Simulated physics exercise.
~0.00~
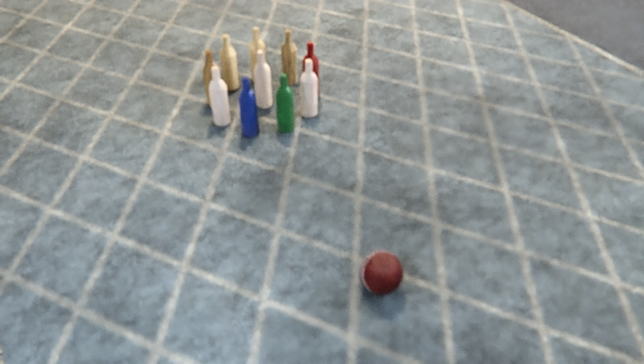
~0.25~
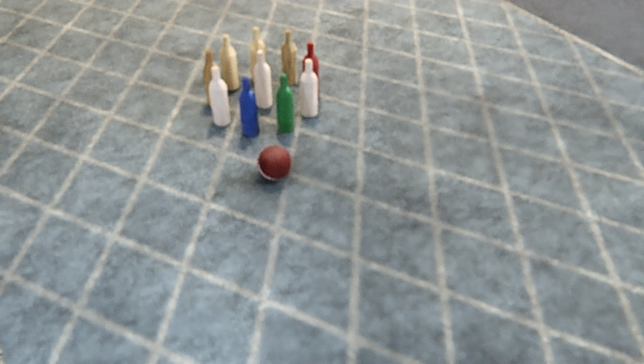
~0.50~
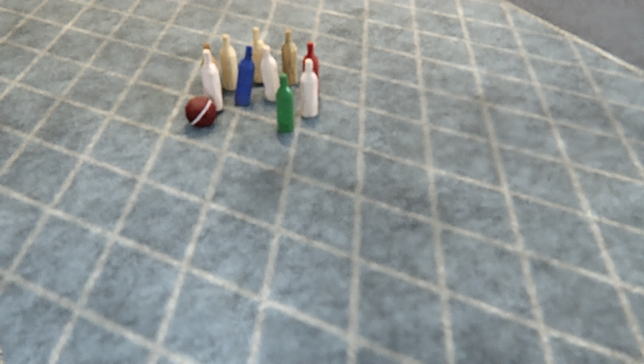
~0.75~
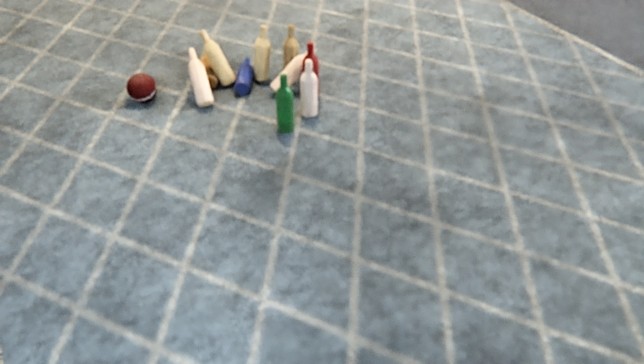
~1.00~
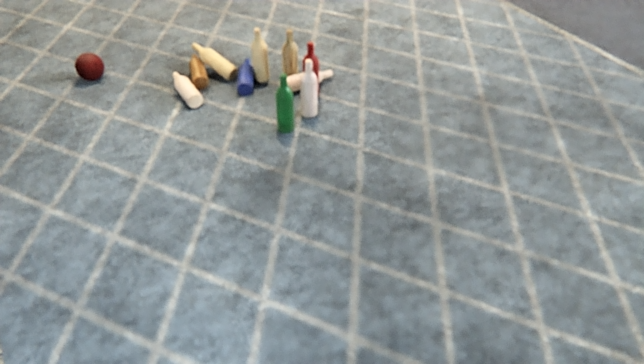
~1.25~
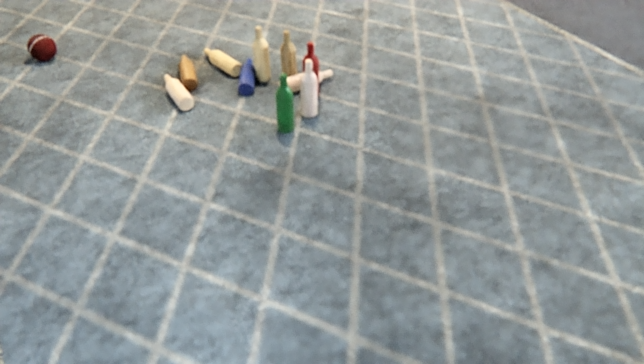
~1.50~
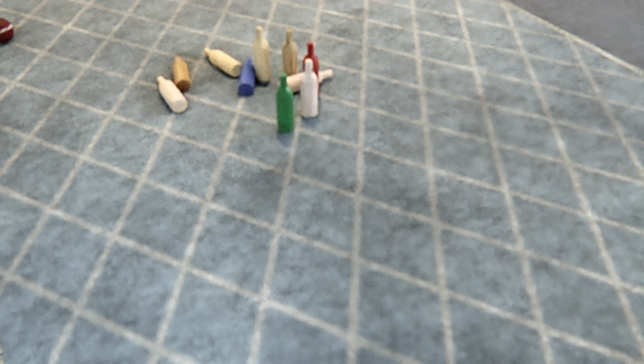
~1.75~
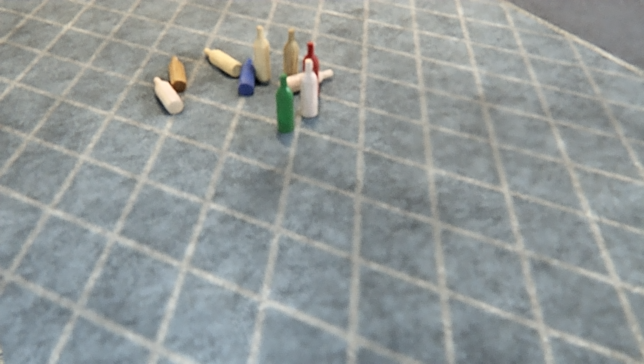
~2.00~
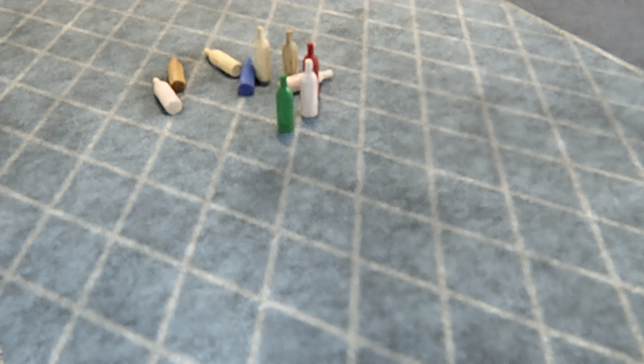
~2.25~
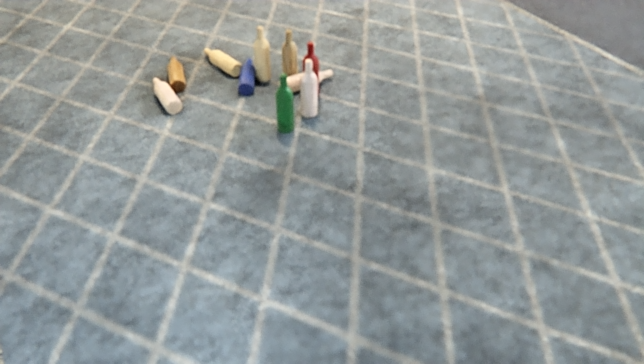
At first, a dark red ball rolls up and to the left across a blue carpet with pale grid lines, toward a cluster of coloured, bottle-shaped skittles. It reaches the front left of the group, where the blue skittle is knocked back and begins to tilt. The ball carries on leftward as the blue skittle and several pale ones topple, one of them falling toward the right. A white skittle and a brown one slide a little to the left on their sides. The ball leaves at the left edge, with five skittles lying flat and the green and red ones still standing.
